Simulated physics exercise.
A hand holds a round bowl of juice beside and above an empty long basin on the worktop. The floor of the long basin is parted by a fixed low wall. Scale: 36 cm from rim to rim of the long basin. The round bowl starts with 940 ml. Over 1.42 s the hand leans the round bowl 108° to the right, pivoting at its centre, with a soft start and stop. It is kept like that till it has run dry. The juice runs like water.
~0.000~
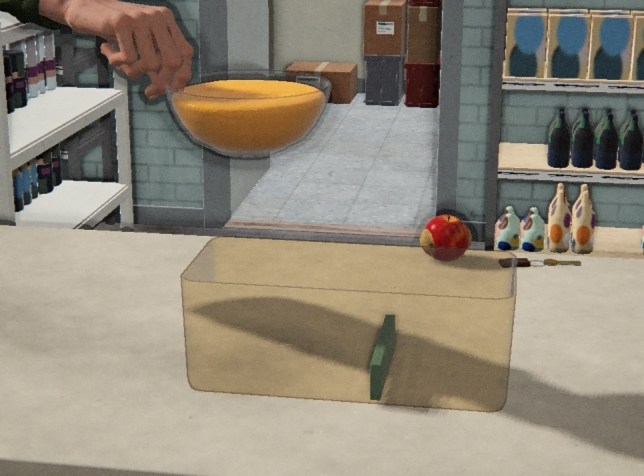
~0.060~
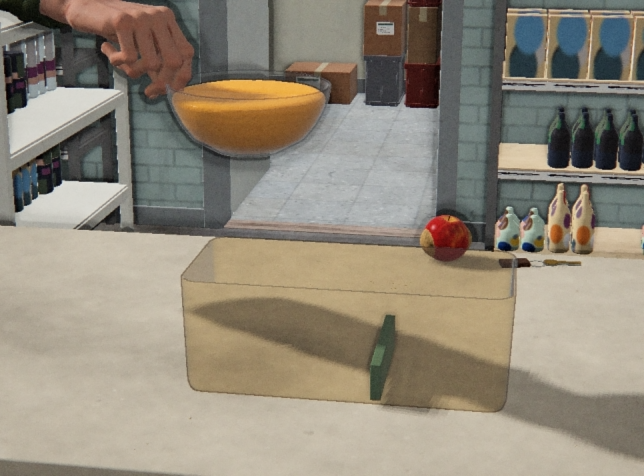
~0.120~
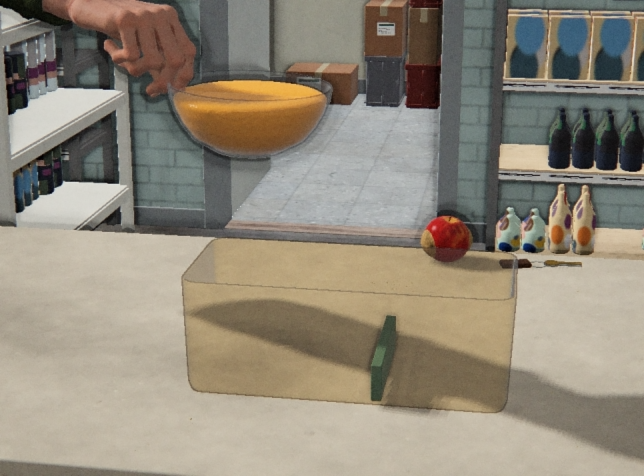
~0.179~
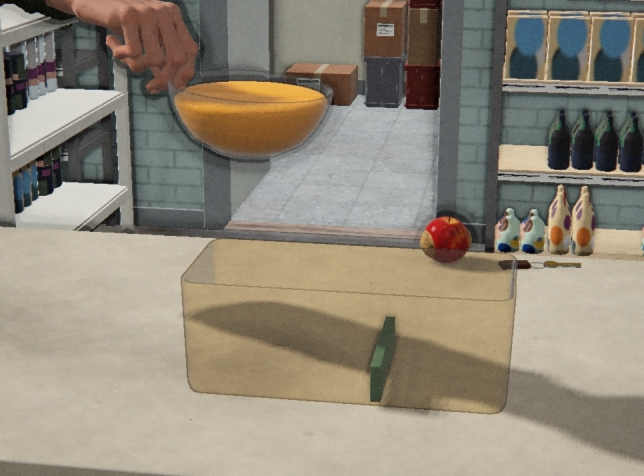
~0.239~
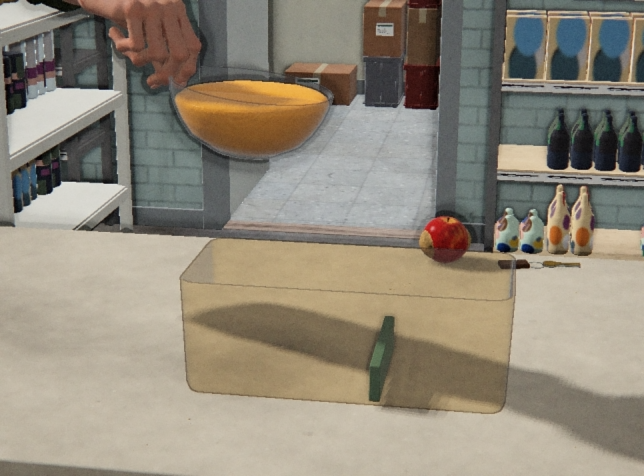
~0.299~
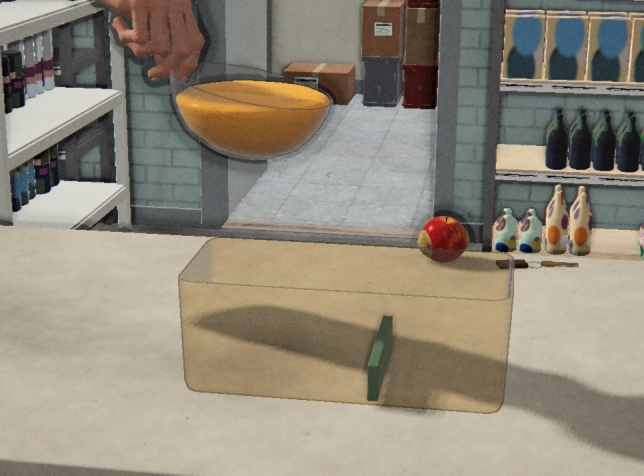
A hand held a round bowl of orange juice above a clear, empty long basin on the worktop, near a red apple, then slowly leaned the bowl slightly to the right.
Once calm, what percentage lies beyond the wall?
Roughly 66 per cent is past the wall.
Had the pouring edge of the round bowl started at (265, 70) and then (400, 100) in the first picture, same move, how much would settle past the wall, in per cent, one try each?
In turn about 5 and 80 per cent.
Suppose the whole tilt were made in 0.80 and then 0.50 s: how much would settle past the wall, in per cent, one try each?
In turn about 45 and 40 per cent.
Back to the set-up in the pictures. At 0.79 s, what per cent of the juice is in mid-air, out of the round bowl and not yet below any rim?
About 38 per cent.
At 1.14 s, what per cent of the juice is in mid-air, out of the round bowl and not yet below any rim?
Near 4 in a hundred.
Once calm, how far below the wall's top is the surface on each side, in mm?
Some 32 mm on the left and 12 mm on the right.
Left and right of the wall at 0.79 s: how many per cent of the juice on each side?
Left about 5, right about 24.
After 0.79 s the tilt is 63° and 33 per cent is still to pour, 5 is left of the wall and 25 right of it.
After 1.14 s the tilt is 98° and 0 per cent is still to pour, 29 is left of the wall and 66 right of it.
After 1.51 s the tilt is 108° and 0 per cent is still to pour, 33 is left of the wall and 67 right of it.
After 1.92 s the tilt is 108° and 0 per cent is still to pour, 33 is left of the wall and 66 right of it.
In the end 33 per cent lies left of the wall, 66 right of it and 1 outside.
